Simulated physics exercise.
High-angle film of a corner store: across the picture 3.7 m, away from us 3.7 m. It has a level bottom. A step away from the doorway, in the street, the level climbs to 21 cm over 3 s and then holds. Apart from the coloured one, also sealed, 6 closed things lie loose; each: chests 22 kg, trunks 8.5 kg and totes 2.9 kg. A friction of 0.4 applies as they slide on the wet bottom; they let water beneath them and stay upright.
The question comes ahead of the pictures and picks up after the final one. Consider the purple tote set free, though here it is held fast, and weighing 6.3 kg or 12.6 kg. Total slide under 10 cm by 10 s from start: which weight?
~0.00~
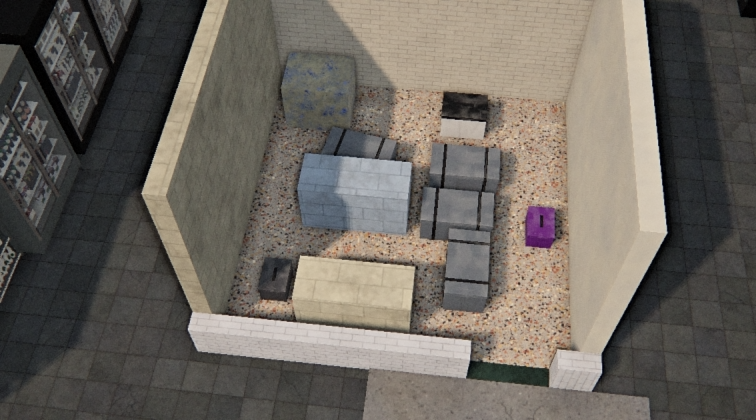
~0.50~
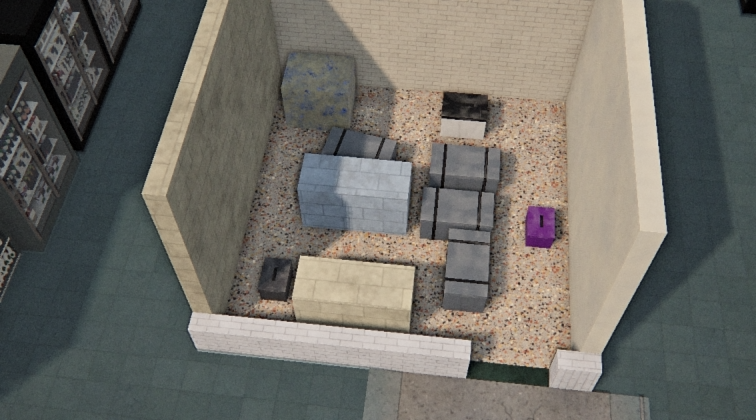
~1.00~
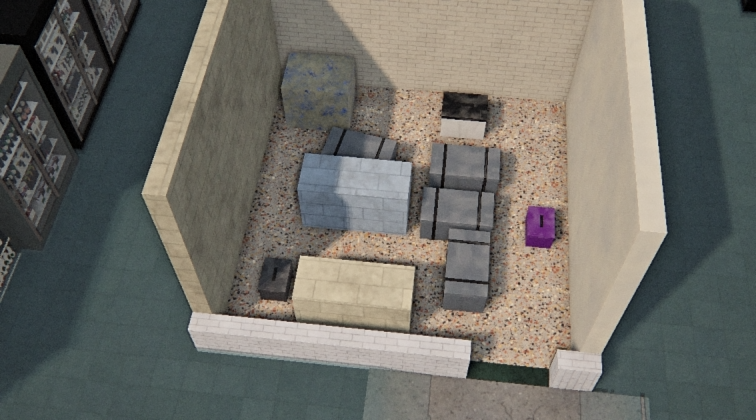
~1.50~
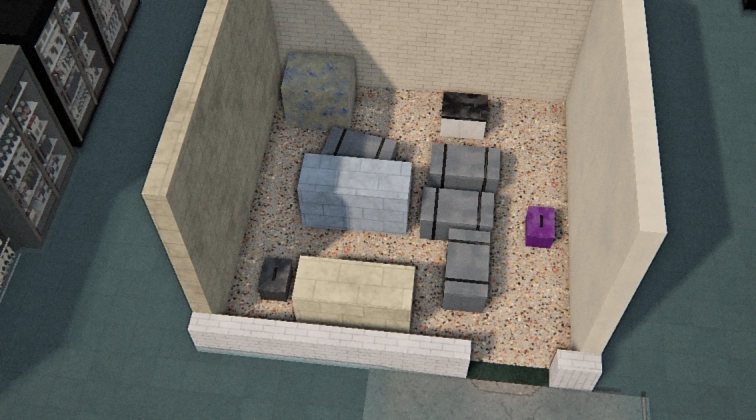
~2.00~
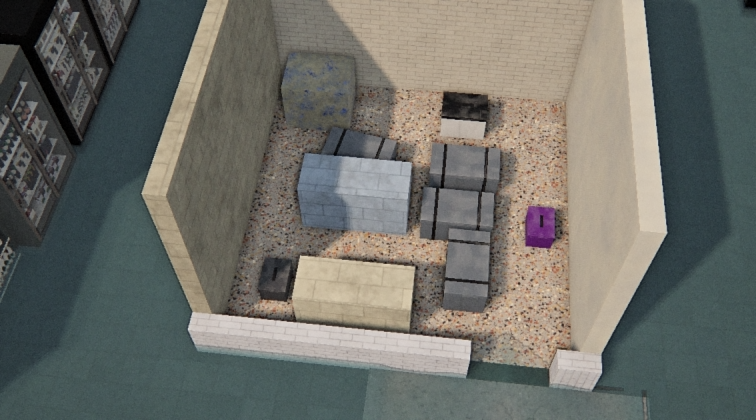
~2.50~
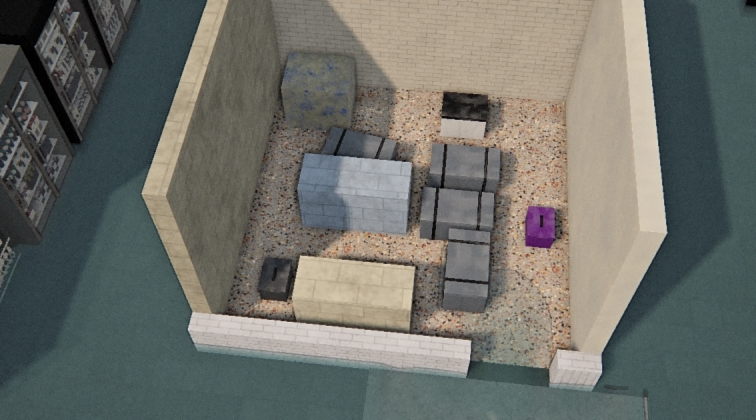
Neither.
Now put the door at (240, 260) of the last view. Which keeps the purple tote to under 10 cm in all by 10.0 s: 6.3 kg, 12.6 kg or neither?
Well, then both options come up short.
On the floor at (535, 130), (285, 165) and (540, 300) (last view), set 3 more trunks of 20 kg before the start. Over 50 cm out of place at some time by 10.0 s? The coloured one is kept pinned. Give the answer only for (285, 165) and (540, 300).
Results: Threshold not reached; threshold exceeded.
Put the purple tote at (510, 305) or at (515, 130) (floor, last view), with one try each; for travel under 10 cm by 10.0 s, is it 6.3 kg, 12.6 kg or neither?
In that order: No load works; no load works.
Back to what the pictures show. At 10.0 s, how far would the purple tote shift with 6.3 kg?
200 cm.
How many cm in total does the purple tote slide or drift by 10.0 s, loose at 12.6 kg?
I'd put it near 200 cm in all.
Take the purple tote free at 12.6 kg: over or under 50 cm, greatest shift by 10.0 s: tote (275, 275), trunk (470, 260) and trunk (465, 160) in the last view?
Reading the three in turn gives not surpassed, surpassed and surpassed.
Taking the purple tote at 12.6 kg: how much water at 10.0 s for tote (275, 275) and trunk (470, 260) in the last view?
First about 3 cm, second about 4 cm.
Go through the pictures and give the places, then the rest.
The first frame shows the purple tote at (541, 222), on the bottom; water covers 0.0 m2; 0 of 7 have shifted.
The second frame shows the purple tote at (541, 222) rests on the ground; 0.0 m2 under water; 0 of 7 have shifted.
The third frame shows the purple tote at (541, 222), on the bottom; water covers 0.0 m2; 0 of 7 have shifted.
The fourth frame shows the purple tote at (541, 222), on the bottom; 0.0 m2 under water; 0 of 7 have shifted.
The fifth frame shows the purple tote at (541, 222) rests on the ground; water covers 0.1 m2; 0 of 7 have shifted.
The sixth frame shows the purple tote at (541, 222), on the bottom; water covers 0.8 m2; 0 of 7 have shifted.
After 3.5 s the purple tote would be 7 cm from its start with 6.3 kg and 0 cm from its start with 12.6 kg; 5 cm of water round it then.
After 4.5 s the purple tote would be 94 cm from its start with 6.3 kg and 37 cm from its start with 12.6 kg; 7 cm of water round it then.
After 7.0 s the purple tote would be 207 cm from its start with 6.3 kg and 93 cm from its start with 12.6 kg; 7 cm of water round it then.
After 10.0 s the purple tote would be 220 cm from its start with 6.3 kg and 172 cm from its start with 12.6 kg; 9 cm of water round it then.
